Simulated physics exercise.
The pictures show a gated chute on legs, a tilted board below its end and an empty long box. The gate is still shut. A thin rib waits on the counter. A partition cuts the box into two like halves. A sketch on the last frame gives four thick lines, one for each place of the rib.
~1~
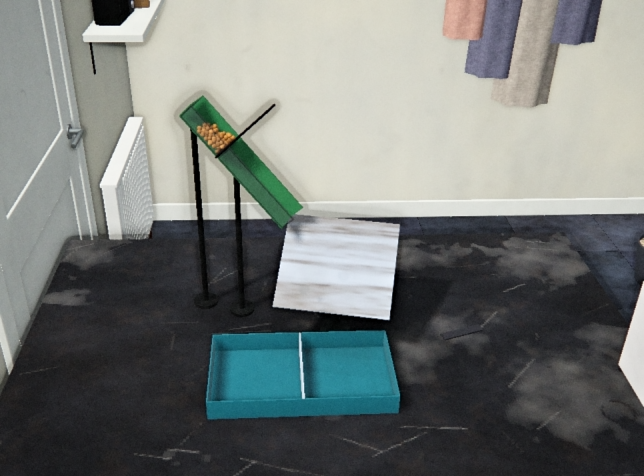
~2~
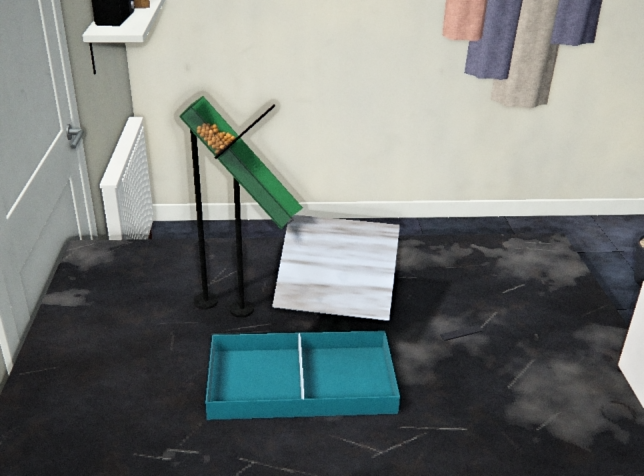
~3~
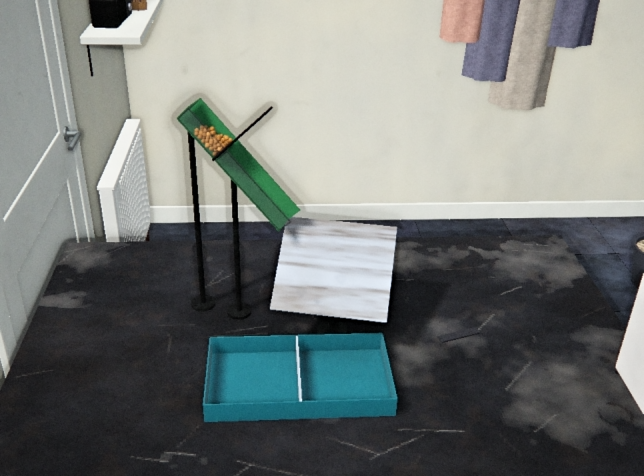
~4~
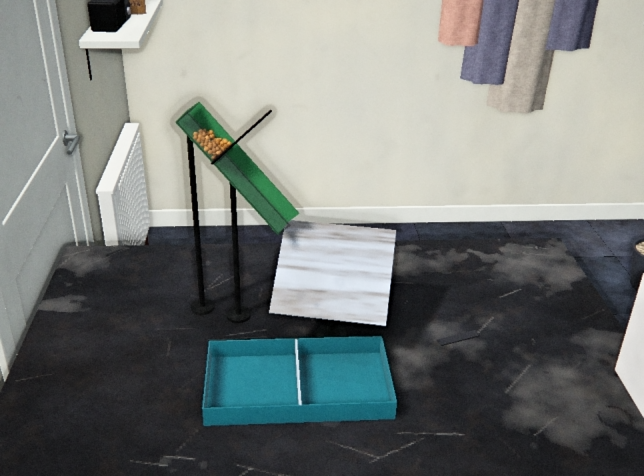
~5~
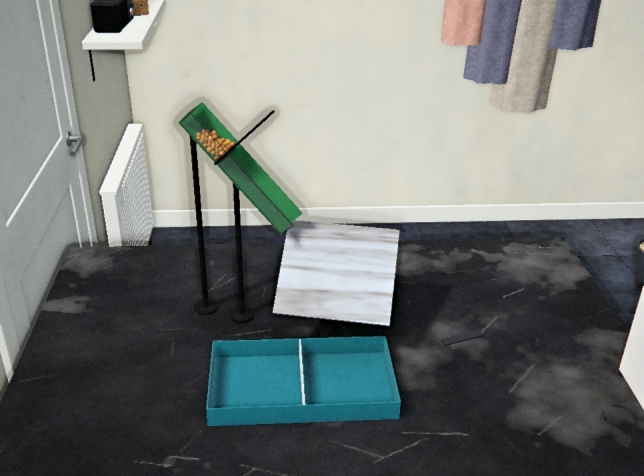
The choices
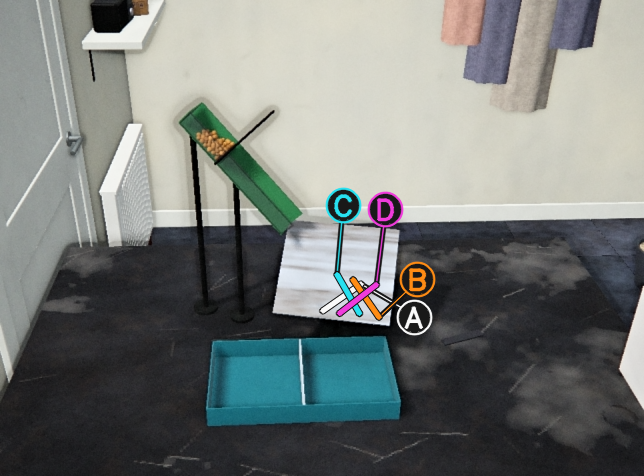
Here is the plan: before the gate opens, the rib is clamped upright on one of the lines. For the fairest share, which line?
The answer is line A.
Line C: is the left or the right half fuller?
More lands on the right.
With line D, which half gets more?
The right half.
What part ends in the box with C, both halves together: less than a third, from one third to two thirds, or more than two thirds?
It is more than two thirds.
On the marked copy, line A from (361, 284) to (322, 310); line B from (353, 279) to (379, 317); line C from (337, 274) to (359, 313); line D from (376, 284) to (339, 313).
With A, of what is caught, close to a third in the left half, close to two thirds in the right.
With B, of what is caught, a small share in the left half, all but a few in the right.
With C, of what is caught, a small share in the left half, all but a few in the right.
With D, of what is caught, a small share in the left half, all but a few in the right.
